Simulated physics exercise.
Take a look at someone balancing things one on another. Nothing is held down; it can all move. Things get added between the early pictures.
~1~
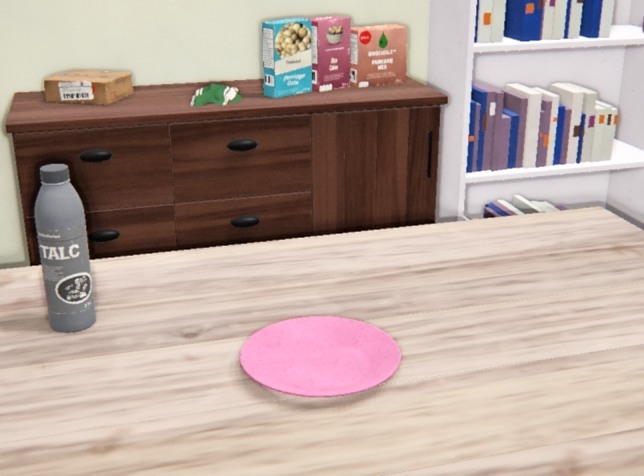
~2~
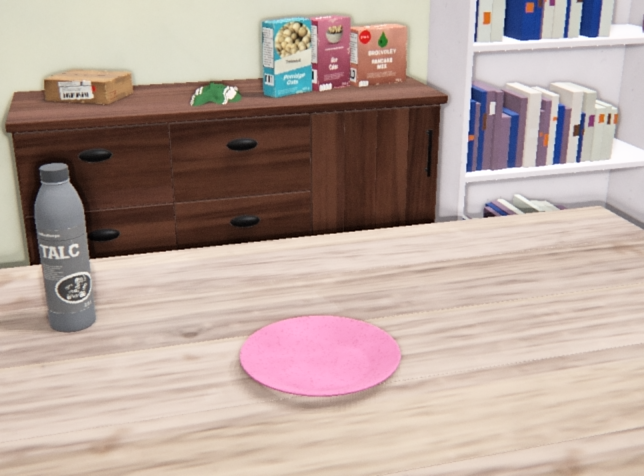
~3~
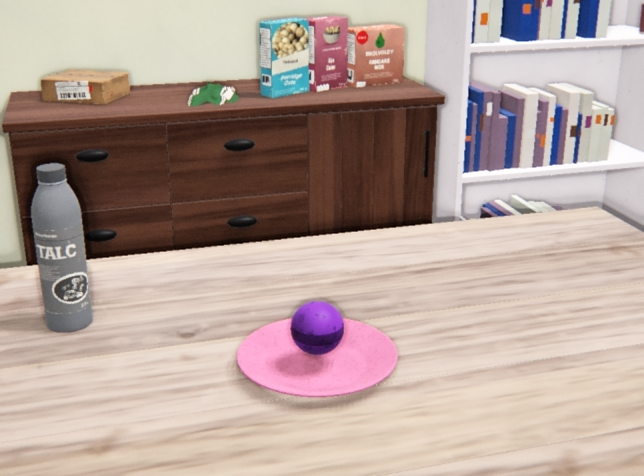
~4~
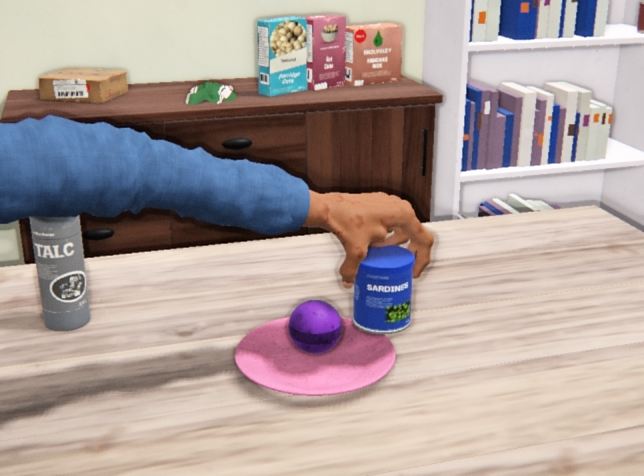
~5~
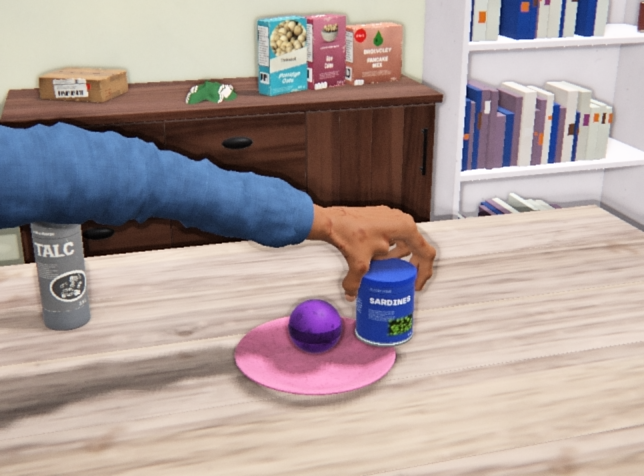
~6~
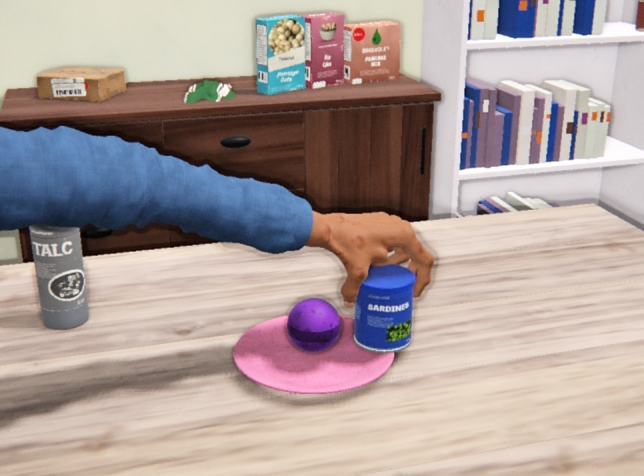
Hand in blue sleeve lowering a blue sardine tin beside a purple ball on a pink plate, still holding it.
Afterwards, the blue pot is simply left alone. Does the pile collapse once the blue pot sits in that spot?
No - the pile stays together.
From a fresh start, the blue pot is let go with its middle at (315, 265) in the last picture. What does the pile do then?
Afterwards the pile tumbles over.
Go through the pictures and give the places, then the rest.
In the first picture, the last thing is not in view yet; pink plate (320, 360).
In the second picture, the last thing is not in view yet.
In the third picture, the last thing is not in view yet; grey bottle (61, 248).
The fourth picture shows on its way; blue pot (383, 288); pink plate (315, 359).
The fifth picture shows on its way; blue pot (385, 301); purple ball (315, 326).
The sixth picture shows set down, still held; blue pot (384, 308); grey bottle (57, 245).
Then, 0.20 s on from there, no change.
Then, 0.60 s on from there, blue pot resting near (384, 308).
In the end, all 4 unmoved. At the end, from the last picture's camera, blue pot near (384, 308). The pile keeps its balance.
